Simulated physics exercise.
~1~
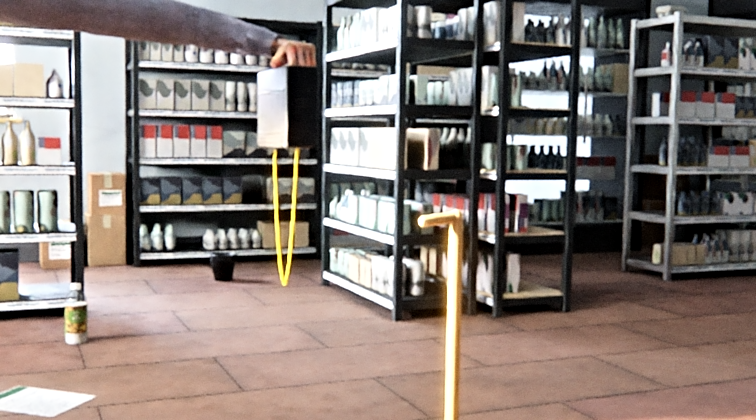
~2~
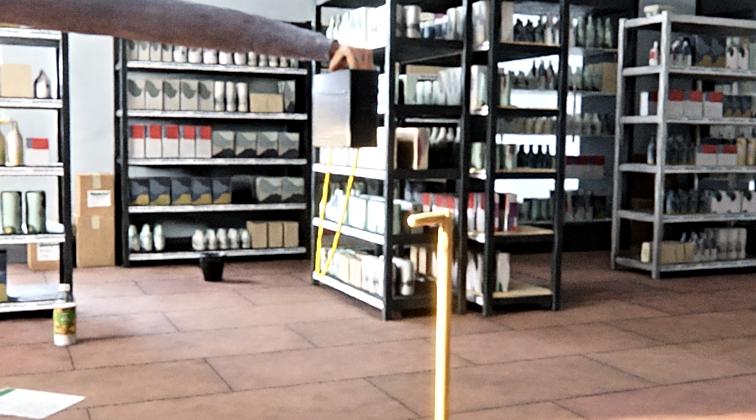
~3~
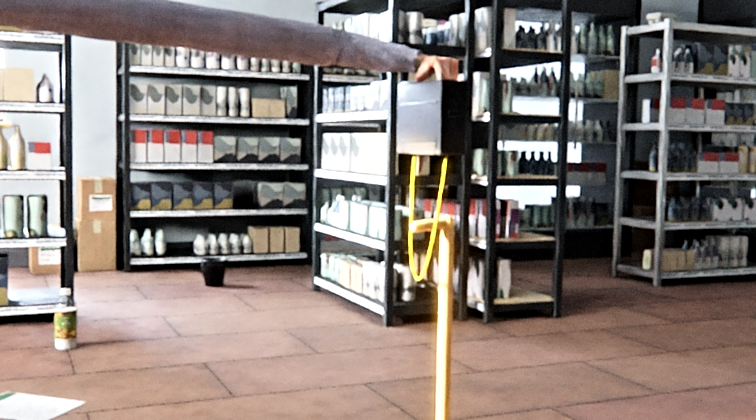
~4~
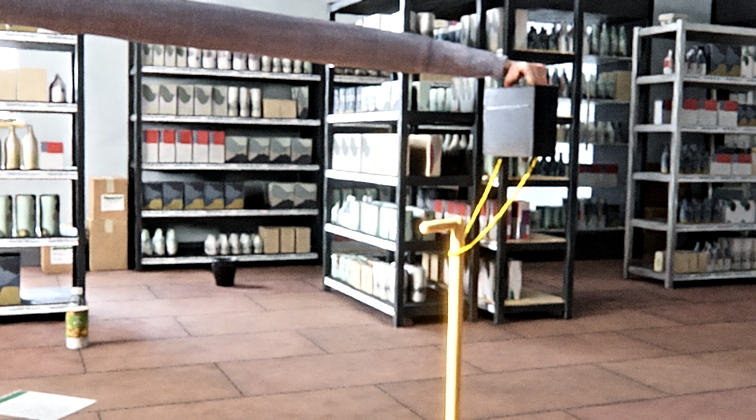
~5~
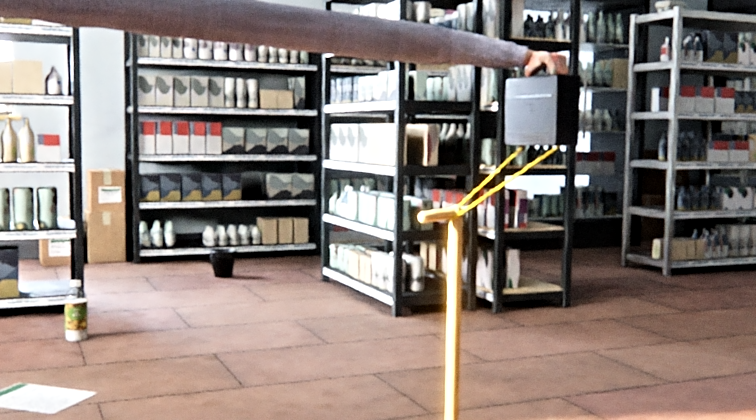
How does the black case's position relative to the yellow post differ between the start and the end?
At the start the black case is to the left of the yellow post, and at the end it is to the right of it, still held above the height of the hook.
